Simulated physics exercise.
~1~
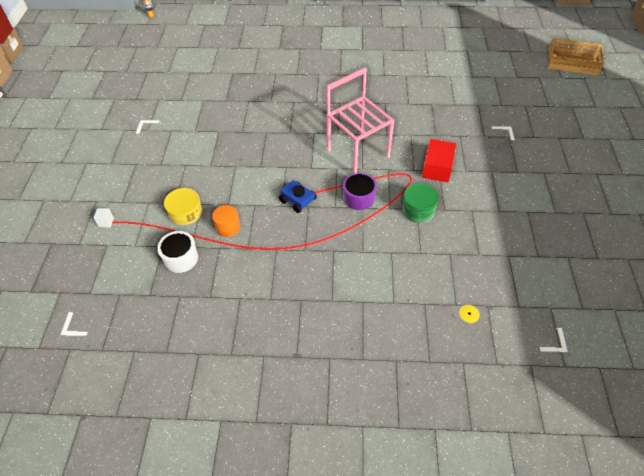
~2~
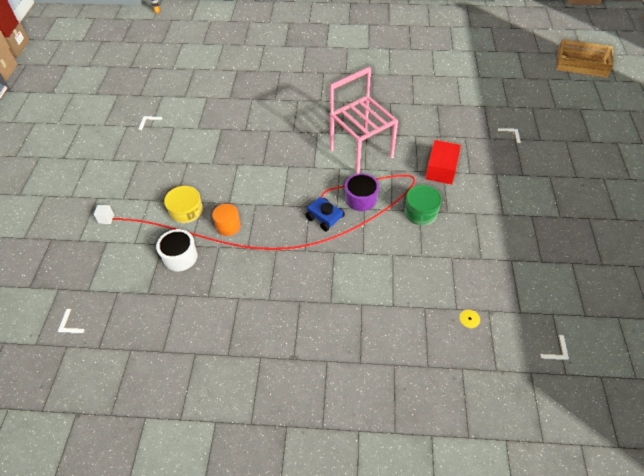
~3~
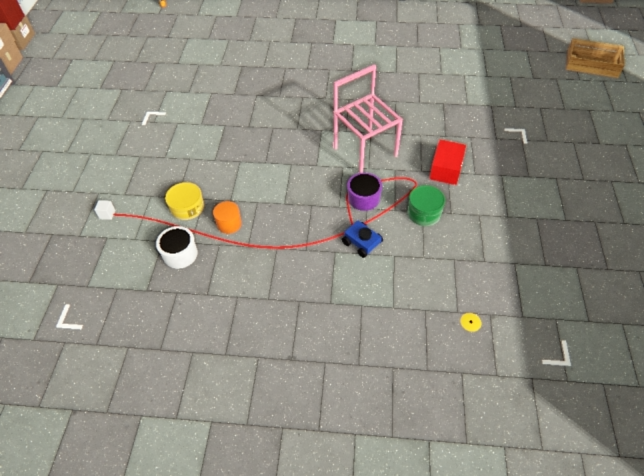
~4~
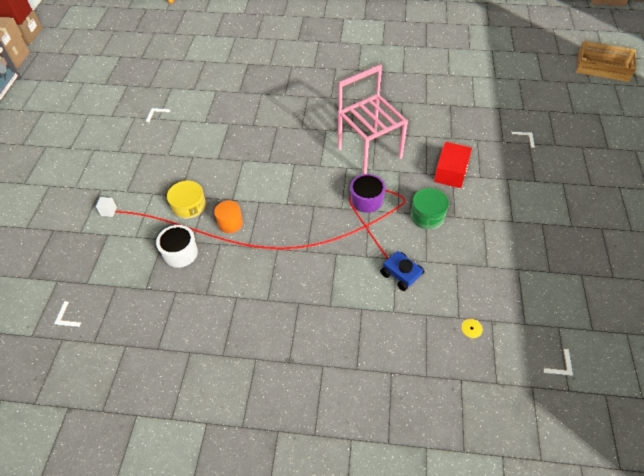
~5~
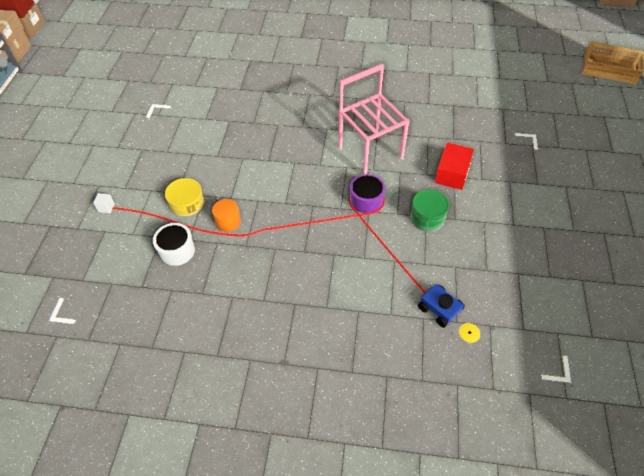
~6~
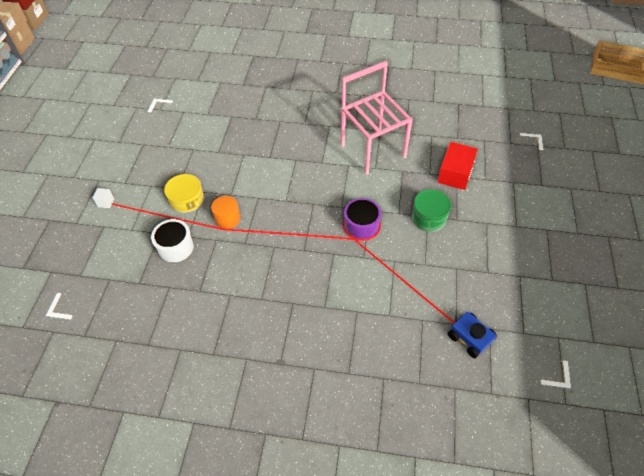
Small blue cart driving down and right to a yellow mark, its red lead tightening around a purple pot and dragging it slightly.
